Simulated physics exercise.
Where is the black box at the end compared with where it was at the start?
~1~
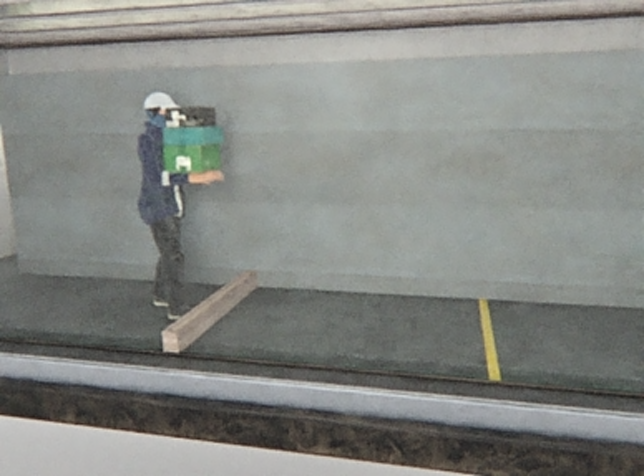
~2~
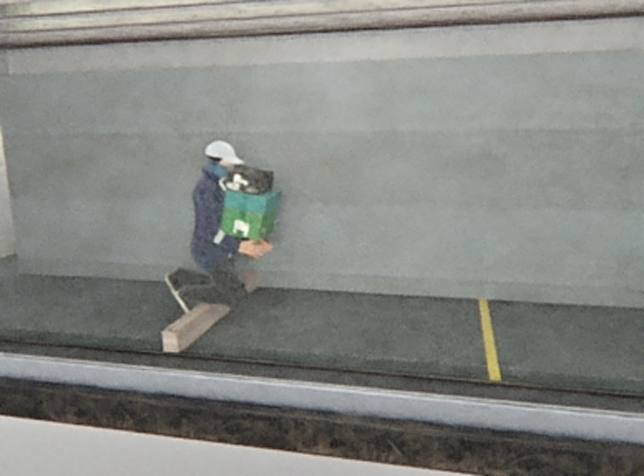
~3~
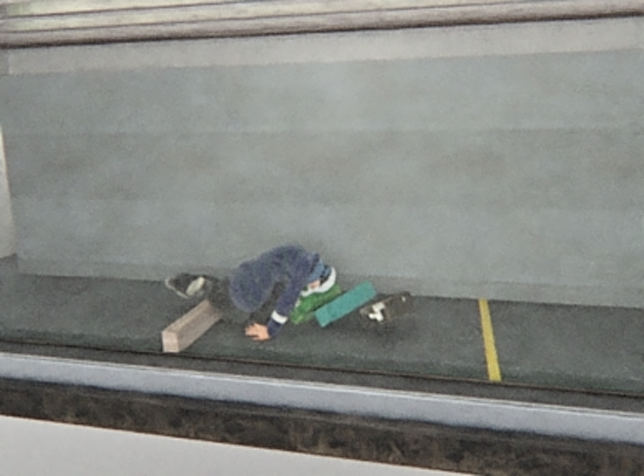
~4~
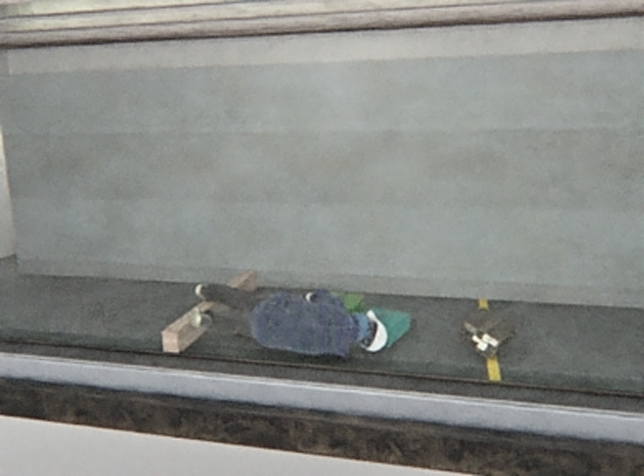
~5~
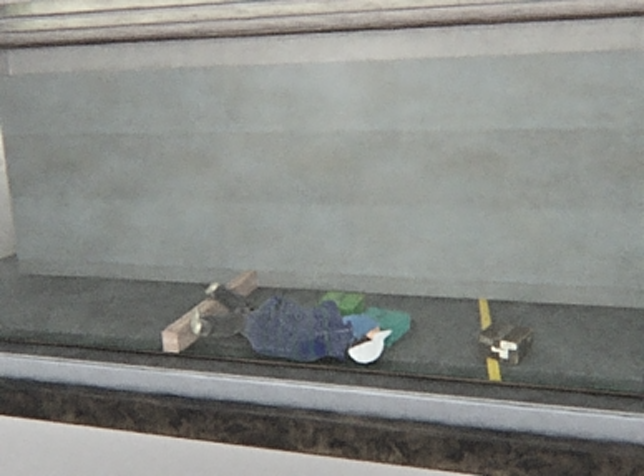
At the start it is on top of the stack in the courier's arms at the left, and at the end it lies on the floor to the right, just past the yellow line.
